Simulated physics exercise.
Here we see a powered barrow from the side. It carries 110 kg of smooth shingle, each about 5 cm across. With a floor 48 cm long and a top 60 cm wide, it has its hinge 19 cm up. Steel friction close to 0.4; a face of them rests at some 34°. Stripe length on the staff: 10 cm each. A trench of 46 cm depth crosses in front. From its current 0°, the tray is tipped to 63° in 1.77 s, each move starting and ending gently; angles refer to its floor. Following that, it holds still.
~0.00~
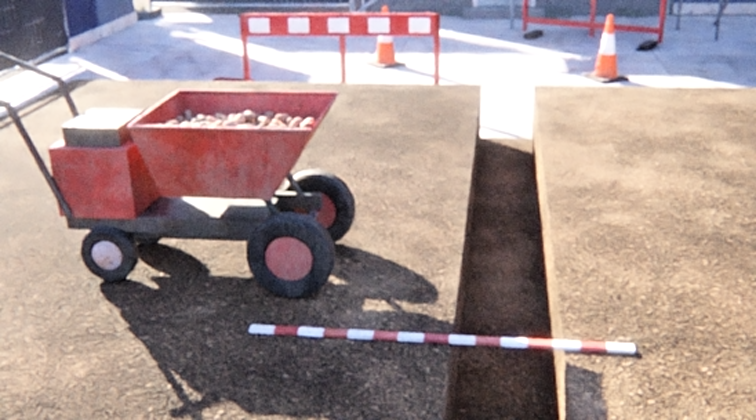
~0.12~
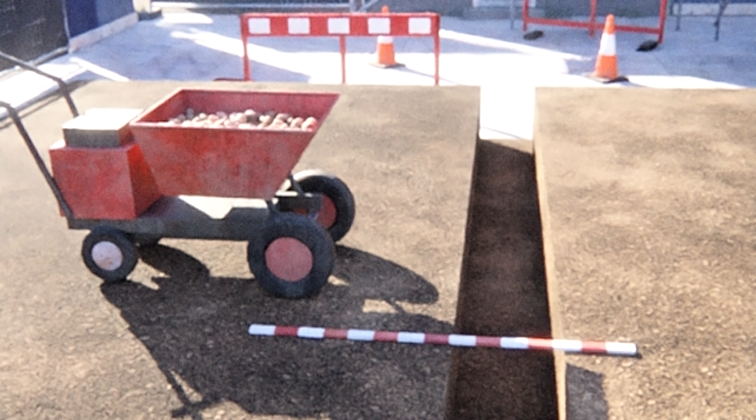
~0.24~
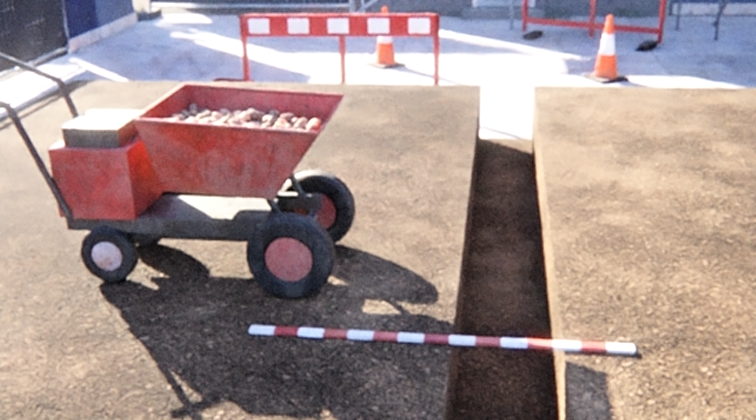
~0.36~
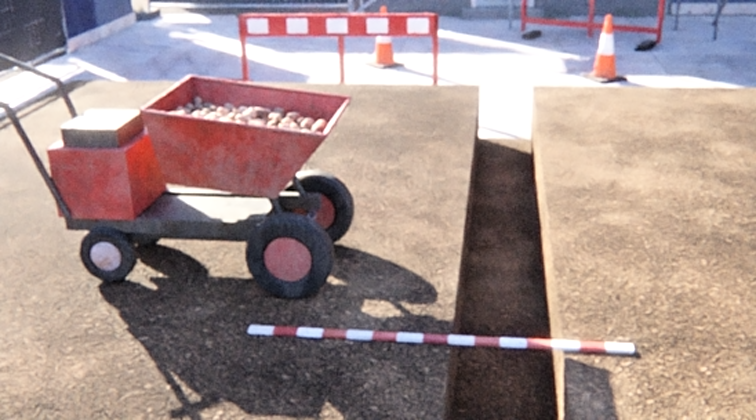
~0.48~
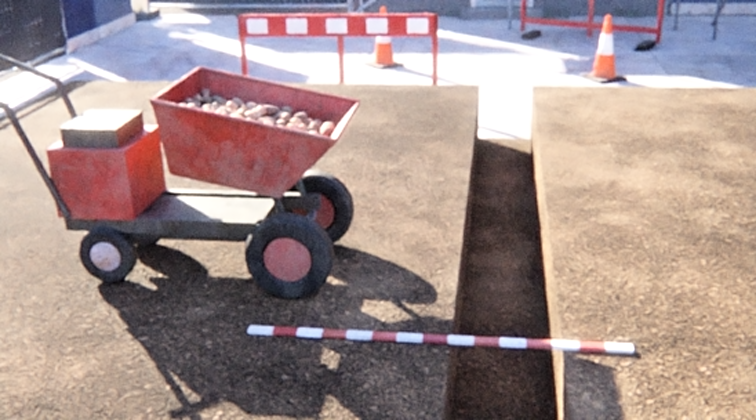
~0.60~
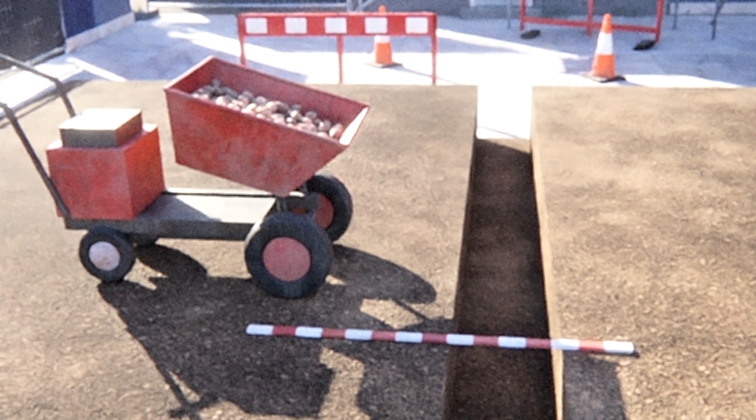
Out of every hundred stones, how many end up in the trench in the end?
Around 67 in every hundred.
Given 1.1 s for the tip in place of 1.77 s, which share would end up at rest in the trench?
Roughly 65 per cent would.
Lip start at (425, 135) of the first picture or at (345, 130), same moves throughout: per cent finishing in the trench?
Estimates: 40 % then 80 %.
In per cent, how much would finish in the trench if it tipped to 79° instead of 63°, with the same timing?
Share in trench: Approx. 95%.
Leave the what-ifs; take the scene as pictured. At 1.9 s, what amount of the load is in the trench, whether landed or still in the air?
Close to 20 per cent at that time.
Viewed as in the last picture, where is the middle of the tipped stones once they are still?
Somewhere around (497, 353) in the last picture.
After 1.3 s the floor is at 53°; 100 % in the tray; the foremost stones are at (408, 183).
After 1.9 s the floor is at 63°; 73 % in the tray, 9 % short of the trench, 18 % in the trench; the foremost stones are at (538, 379).
After 2.2 s the floor is at 63°; 49 % in the tray, 9 % short of the trench, 42 % in the trench; the foremost stones are at (544, 358).
After 4.2 s the floor is at 63°; 19 % in the tray, 14 % short of the trench, 67 % in the trench; the foremost stones are at (545, 355).
